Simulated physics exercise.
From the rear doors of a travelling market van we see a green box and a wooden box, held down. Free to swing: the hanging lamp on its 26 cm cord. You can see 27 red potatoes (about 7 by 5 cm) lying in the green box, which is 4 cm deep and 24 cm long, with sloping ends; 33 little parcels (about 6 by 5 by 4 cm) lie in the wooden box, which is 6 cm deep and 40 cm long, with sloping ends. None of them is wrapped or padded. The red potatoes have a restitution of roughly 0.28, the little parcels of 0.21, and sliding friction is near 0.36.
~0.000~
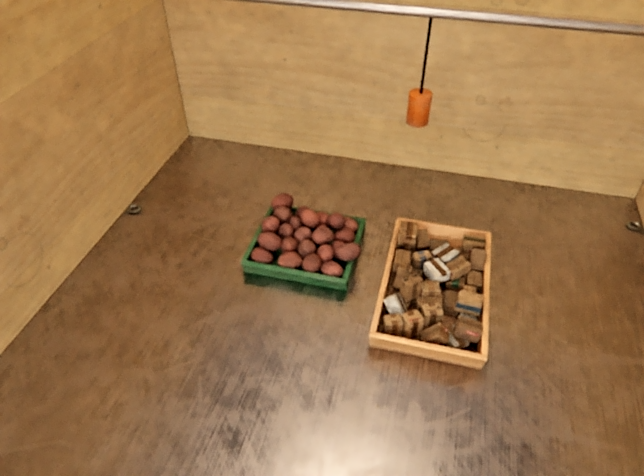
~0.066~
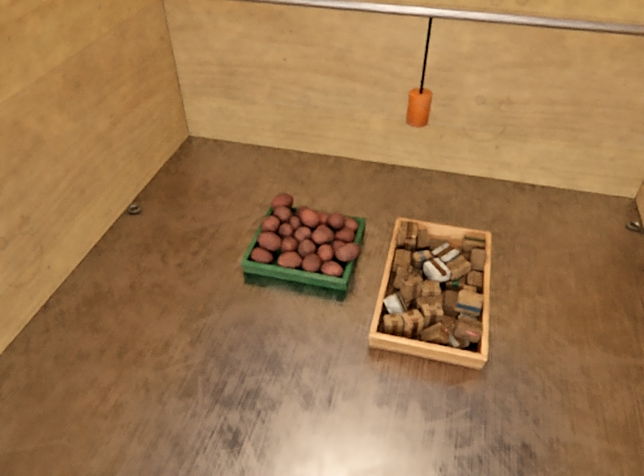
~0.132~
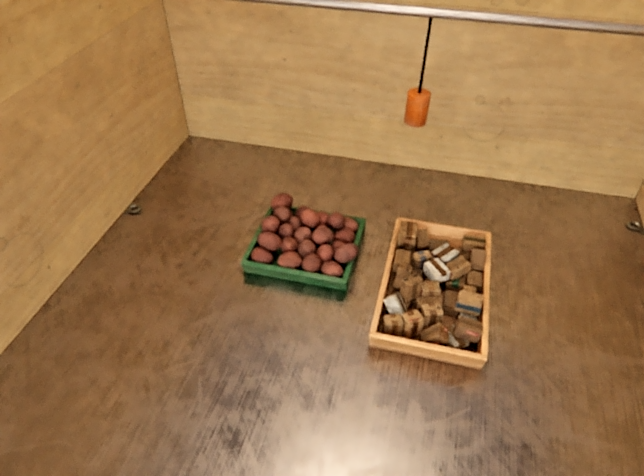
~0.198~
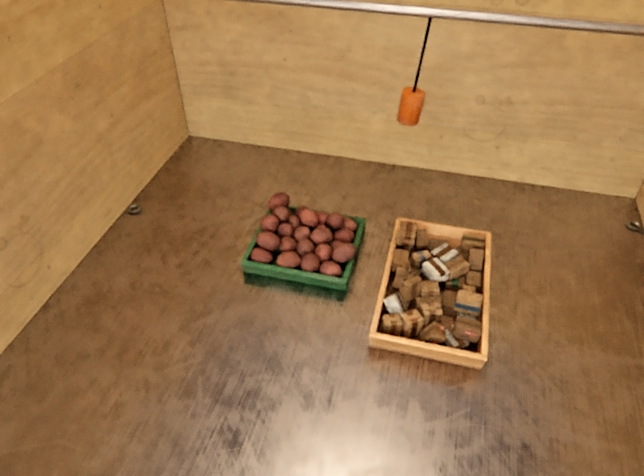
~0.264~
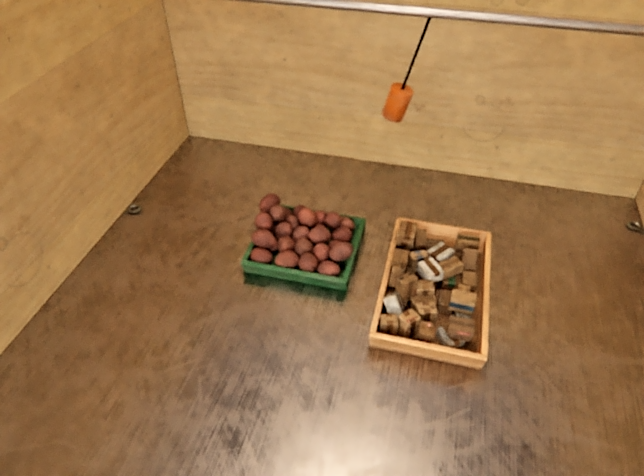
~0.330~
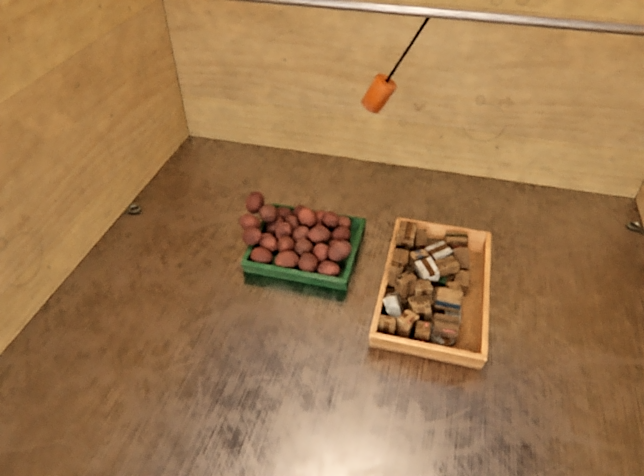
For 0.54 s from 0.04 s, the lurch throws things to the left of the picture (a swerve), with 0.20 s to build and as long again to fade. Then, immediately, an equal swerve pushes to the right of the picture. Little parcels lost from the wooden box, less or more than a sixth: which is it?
The wooden box loses less than a sixth of them.
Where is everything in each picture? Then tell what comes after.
In the first picture (each is followed by its nearest rim corner in this view), wooden box, (485, 354); green box, (345, 279); the lamp leans 0°; none out.
The second picture shows wooden box, (485, 354); the lamp leans 0°.
The third picture shows wooden box, (485, 354); the lamp leans 1°.
The fourth picture shows wooden box, (485, 354); the lamp leans 5°.
The fifth picture shows wooden box, (485, 354); the lamp leans 14°.
The sixth picture shows wooden box, (485, 354); green box, (345, 279); the lamp leans 27°; 2 out, the lowest potato at (255, 203).
After 0.55 s, green box 23 in, 4 out and wooden box 33 in, 0 out.
After 0.83 s, green box 22 in, 5 out and wooden box 33 in, 0 out.
After 1.22 s, green box 20 in, 7 out and wooden box 33 in, 0 out.
Final count (at 1.73 s), green box 20 in, 7 out and wooden box 33 in, 0 out. Asked share, 0 of 33, 0 per cent.
